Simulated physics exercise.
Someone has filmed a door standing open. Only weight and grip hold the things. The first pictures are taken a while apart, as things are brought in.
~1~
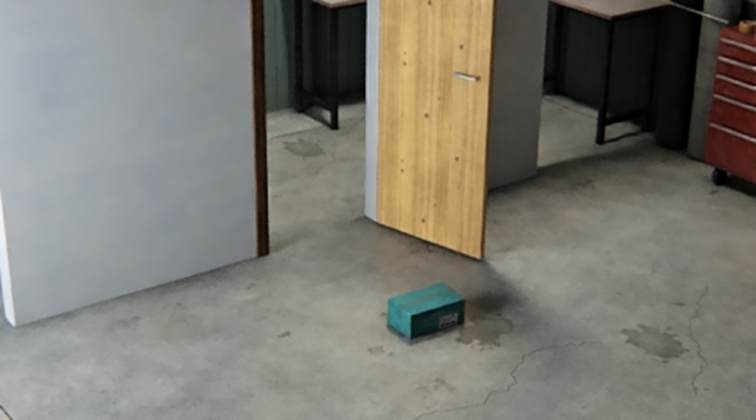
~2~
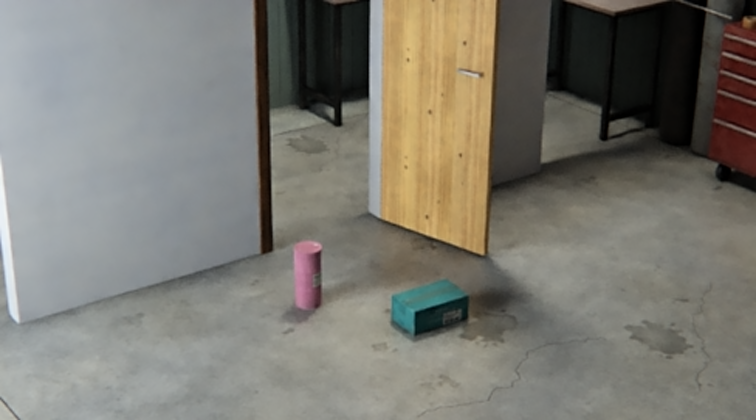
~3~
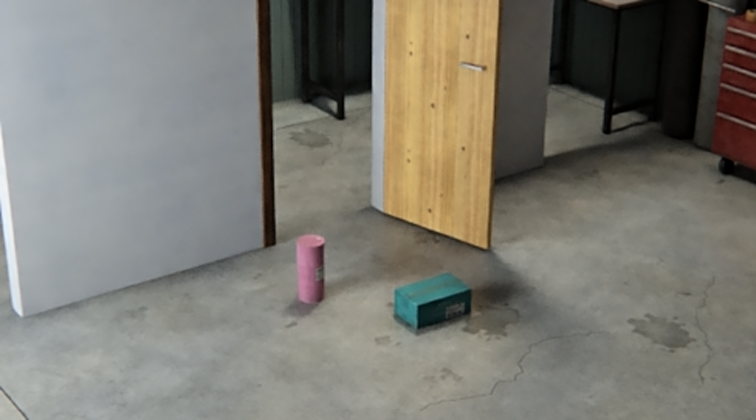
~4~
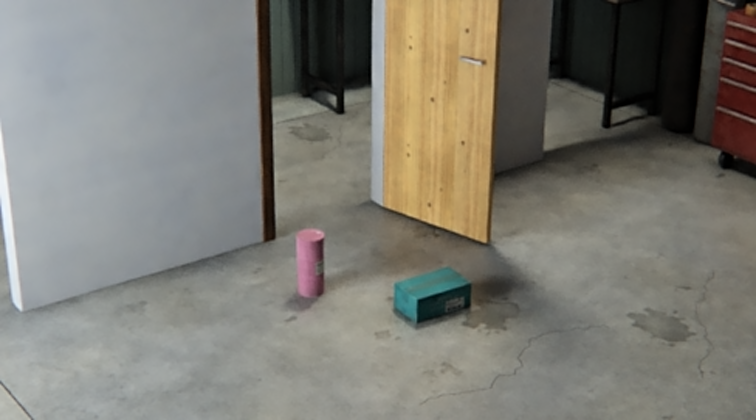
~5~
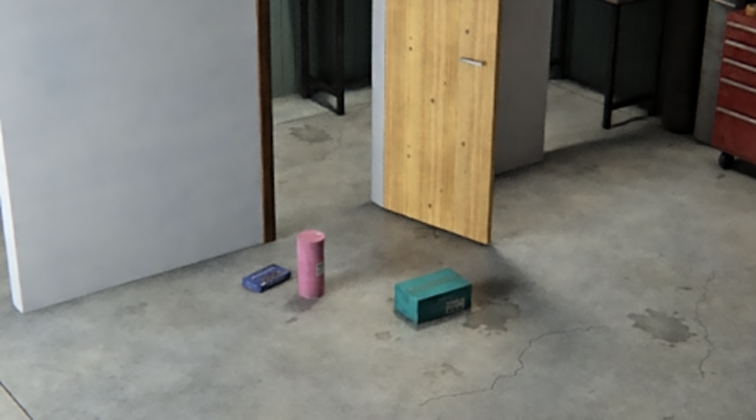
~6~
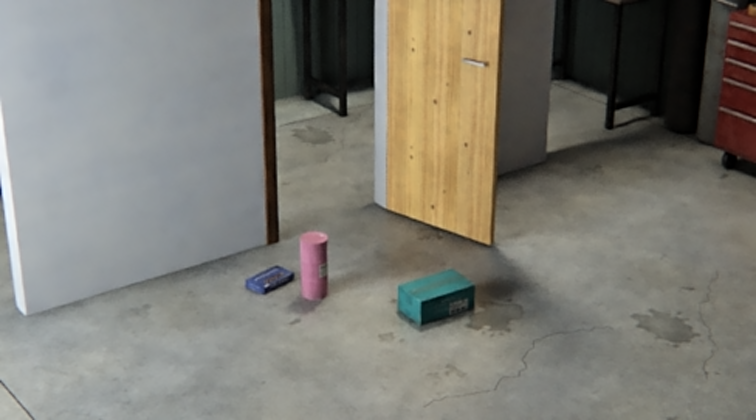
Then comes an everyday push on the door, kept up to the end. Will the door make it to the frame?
Outcome: The door closes.
Then, 0.70 s on from there, door 72° open.
Then, 1.20 s on from there, door 31° open.
In the end, door 0° open; all 3 unmoved. At the end, from the last picture's camera, blue packet near (270, 280).
